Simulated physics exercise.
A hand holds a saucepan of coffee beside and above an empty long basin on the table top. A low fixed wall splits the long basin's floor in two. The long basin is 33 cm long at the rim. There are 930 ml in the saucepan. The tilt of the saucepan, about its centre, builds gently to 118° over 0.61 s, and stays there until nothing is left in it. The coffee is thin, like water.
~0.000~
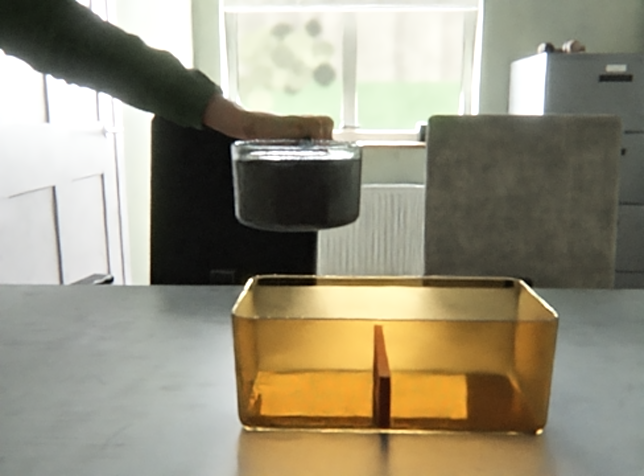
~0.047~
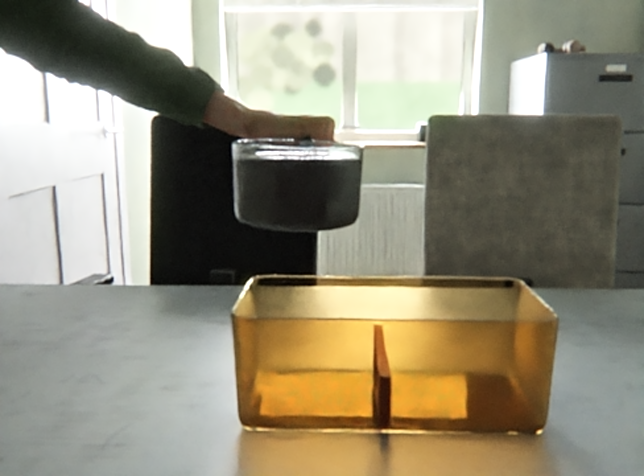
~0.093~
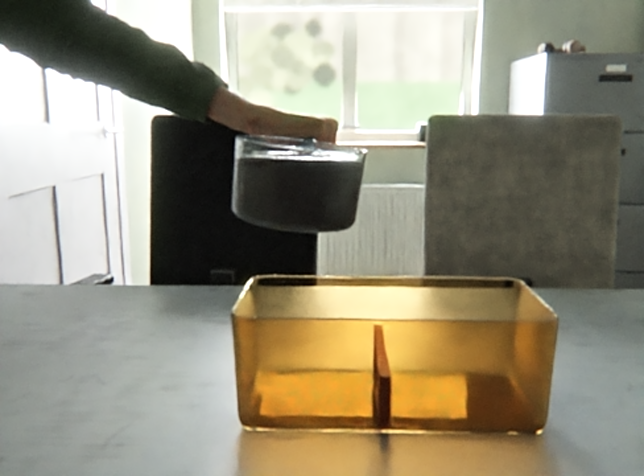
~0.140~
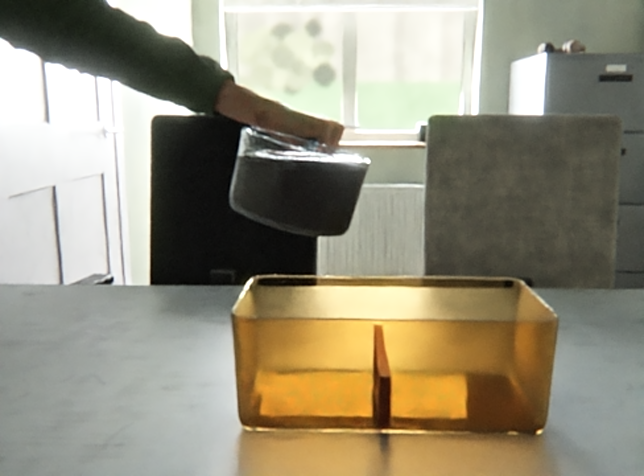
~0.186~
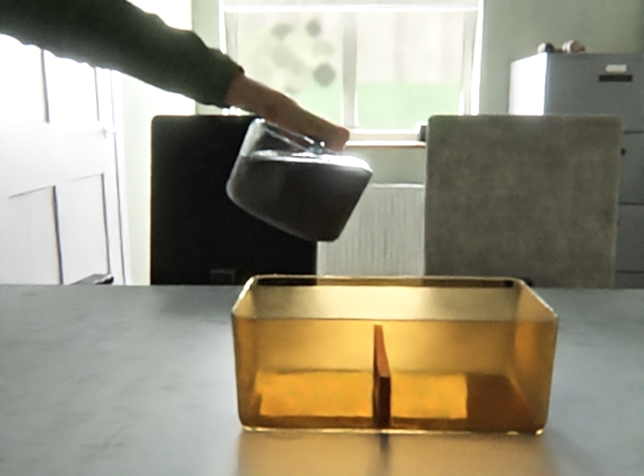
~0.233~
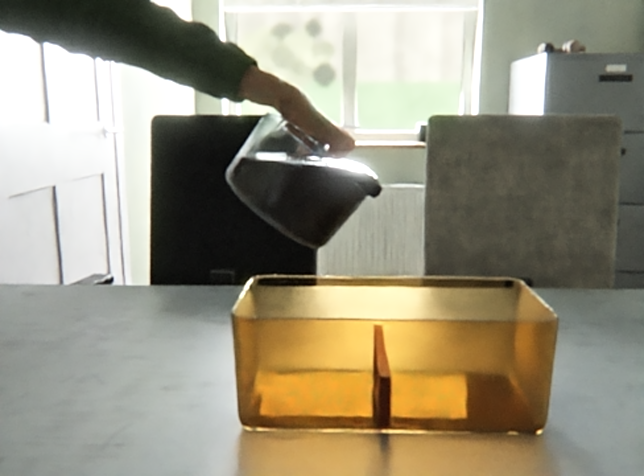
Hand tilting a clear container of dark liquid steadily to the right above an empty amber basin on a grey table.
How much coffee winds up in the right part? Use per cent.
About 66 per cent.
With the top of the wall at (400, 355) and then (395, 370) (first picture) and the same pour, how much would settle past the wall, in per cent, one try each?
In turn about 45 and 50 per cent.
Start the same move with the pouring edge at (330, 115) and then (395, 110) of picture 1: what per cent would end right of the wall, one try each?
First 45, then 90 per cent.
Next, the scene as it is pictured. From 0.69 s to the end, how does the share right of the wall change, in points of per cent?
It goes down by about 2.
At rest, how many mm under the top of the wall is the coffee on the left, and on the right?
Some 44 mm on the left and 34 mm on the right.
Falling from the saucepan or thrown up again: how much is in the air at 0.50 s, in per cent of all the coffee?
Some 34 per cent.
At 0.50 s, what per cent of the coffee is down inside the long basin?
Near 44 in a hundred.
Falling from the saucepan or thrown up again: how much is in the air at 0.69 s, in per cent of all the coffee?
Near 5 in a hundred.
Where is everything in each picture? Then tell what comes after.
The first picture shows tilt 0°; pouring edge (361, 146); surface from (237, 156) to (359, 156); the long basin's rim runs from (243, 296) to (538, 299); the wall's top is at (381, 350).
The second picture shows tilt 2°; pouring edge (362, 148); surface from (238, 155) to (360, 157).
The third picture shows tilt 7°; pouring edge (365, 154); surface from (241, 154) to (361, 159).
The fourth picture shows tilt 15°; pouring edge (368, 163); surface from (242, 154) to (366, 161).
The fifth picture shows tilt 25°; pouring edge (370, 177); surface from (241, 158) to (371, 168); 1 per cent is over the edge.
The sixth picture shows tilt 38°; pouring edge (369, 192); surface from (238, 160) to (363, 179); 5 per cent is over the edge.
By 0.50 s the tilt is 108° and 22 per cent is still to pour, 1 is left of the wall and 43 right of it.
By 0.69 s the tilt is 118° and 2 per cent is still to pour, 24 is left of the wall and 69 right of it.
By 0.89 s the tilt is 118° and 0 per cent is still to pour, 32 is left of the wall and 66 right of it.
By 1.11 s the tilt is 118° and 0 per cent is still to pour, 32 is left of the wall and 66 right of it.
At rest 32 per cent lies left of the wall, 66 right of it and 1 outside.
